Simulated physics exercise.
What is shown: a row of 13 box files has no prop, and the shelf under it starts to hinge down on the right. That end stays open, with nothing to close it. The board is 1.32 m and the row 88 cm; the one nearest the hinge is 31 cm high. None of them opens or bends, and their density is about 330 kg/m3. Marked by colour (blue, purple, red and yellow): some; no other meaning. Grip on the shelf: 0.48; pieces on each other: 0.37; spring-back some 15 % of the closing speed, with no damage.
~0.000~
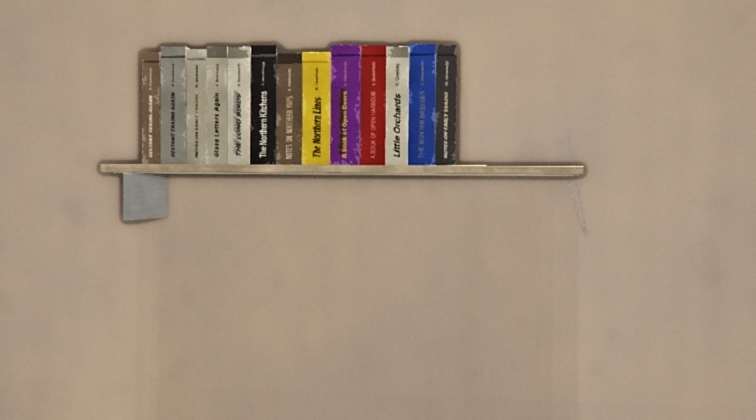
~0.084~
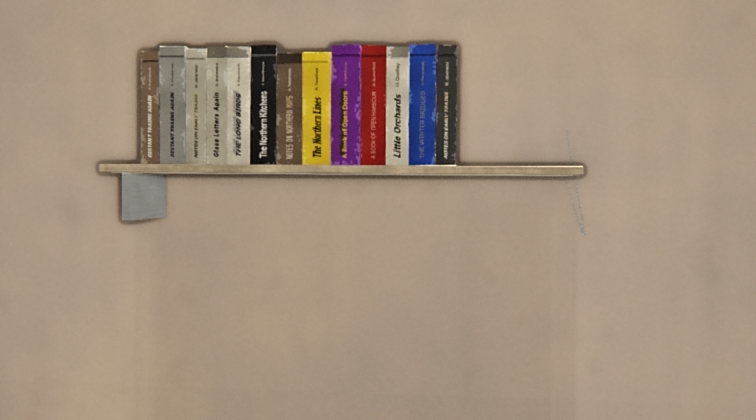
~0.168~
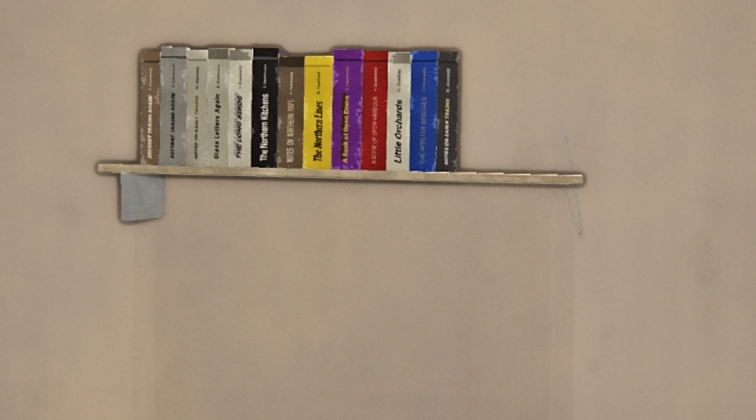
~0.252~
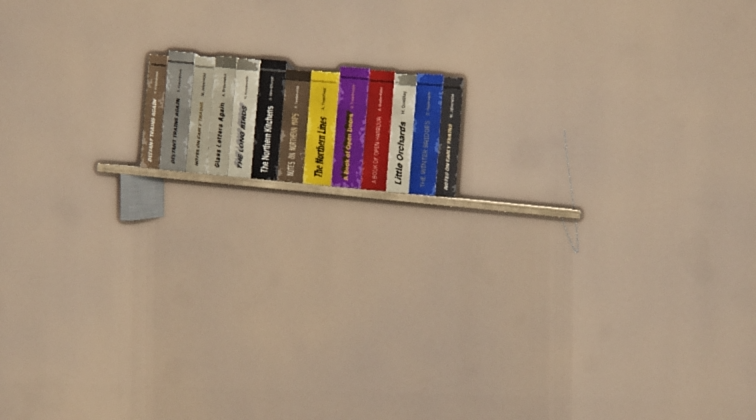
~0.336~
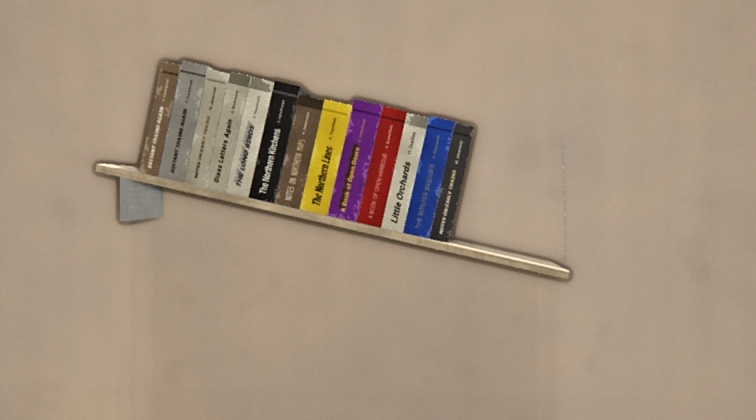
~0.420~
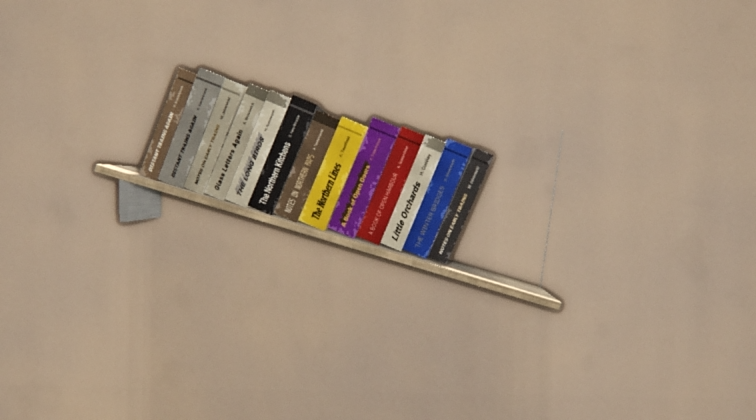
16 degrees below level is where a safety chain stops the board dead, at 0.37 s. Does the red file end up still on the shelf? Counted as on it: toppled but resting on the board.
Yes.
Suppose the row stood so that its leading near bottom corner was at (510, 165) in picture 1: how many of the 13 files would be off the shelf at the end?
Then 3.
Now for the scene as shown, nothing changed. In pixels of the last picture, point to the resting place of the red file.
I'd put it somewhere near (492, 240).
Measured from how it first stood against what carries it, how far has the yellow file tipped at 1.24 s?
Measured against how it began, the tilt is near 50 degrees.
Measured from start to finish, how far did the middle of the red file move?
Net straight-line distance: Approx. 50 cm.
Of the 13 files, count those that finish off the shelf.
Exactly 2 of them.
After 0.52 s, none of the 13 files off the shelf, 13 disturbed; red file 18° from how it stood; blue file 19° from how it stood.
After 0.72 s, none of the 13 files off the shelf, 13 disturbed; red file 36° from how it stood; blue file 48° from how it stood.
After 1.24 s, 1 of the 13 files off the shelf; red file 51° from how it stood; blue file on its side.
After 1.54 s, 2 of the 13 files off the shelf; red file on its side; blue file upside down.
In the end (1.9 s), 2 of the 13 files off the shelf; red file on its side; blue file on its side; purple file on its side. From the last view, middles, red file near (492, 240).
